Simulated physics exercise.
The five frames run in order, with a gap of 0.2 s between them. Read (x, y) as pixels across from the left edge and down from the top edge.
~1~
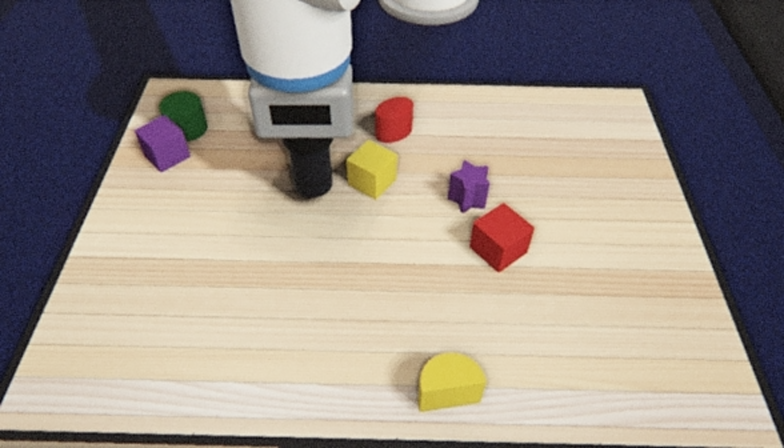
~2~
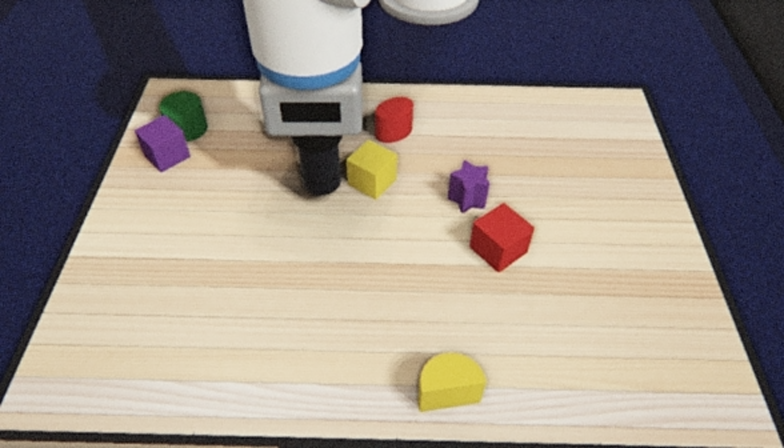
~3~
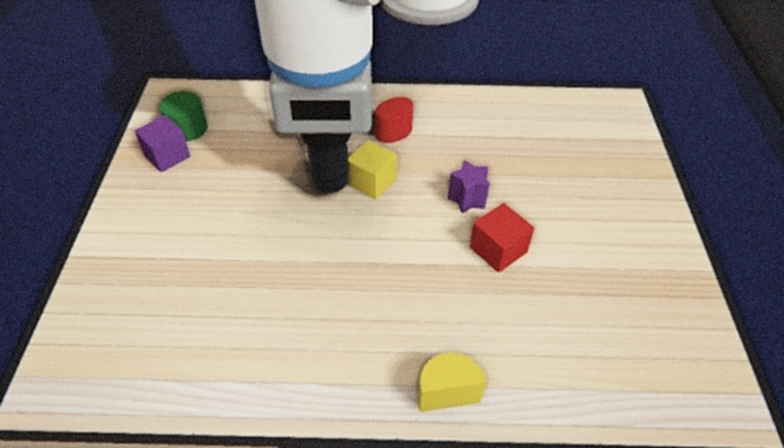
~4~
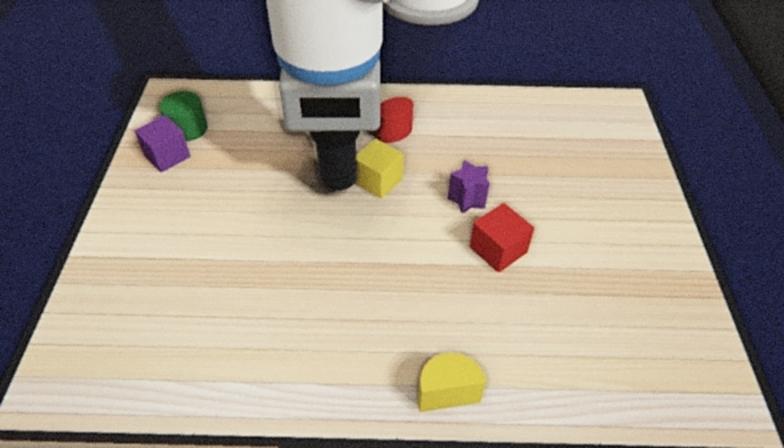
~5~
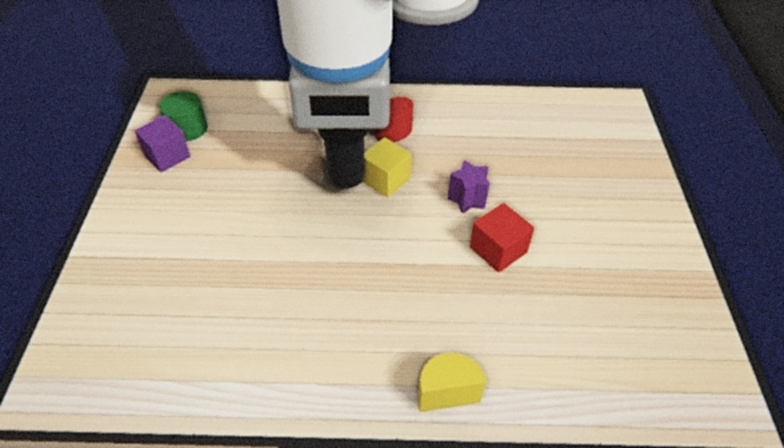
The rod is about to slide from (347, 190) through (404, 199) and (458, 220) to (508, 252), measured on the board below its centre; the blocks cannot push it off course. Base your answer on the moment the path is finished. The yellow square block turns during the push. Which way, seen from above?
From above, it turns counterclockwise.
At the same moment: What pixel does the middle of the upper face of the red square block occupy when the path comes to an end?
My prediction: (547, 254).
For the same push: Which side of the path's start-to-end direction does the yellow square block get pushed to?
It heads left.
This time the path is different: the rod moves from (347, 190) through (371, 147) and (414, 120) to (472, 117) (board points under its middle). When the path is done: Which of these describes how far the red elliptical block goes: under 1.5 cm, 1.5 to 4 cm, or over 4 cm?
Travels over 4 cm.
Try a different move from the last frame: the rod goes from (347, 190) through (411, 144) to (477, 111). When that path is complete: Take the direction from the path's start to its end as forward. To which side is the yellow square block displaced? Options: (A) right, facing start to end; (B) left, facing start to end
The one that fits is A, right, facing start to end.
On the path given first. One third of the way, rod at (405, 186); yellow square block at (433, 150), turned 50° anticlockwise.
Two thirds of the way, rod at (461, 207); yellow square block at (440, 151), turned 75° anticlockwise; purple star block at (480, 175), turned 20° anticlockwise.
At the end, rod at (511, 239); yellow square block at (440, 151), turned 75° anticlockwise; red elliptical block not moved; purple star block at (482, 175), turned 30° anticlockwise; red square block at (547, 254).
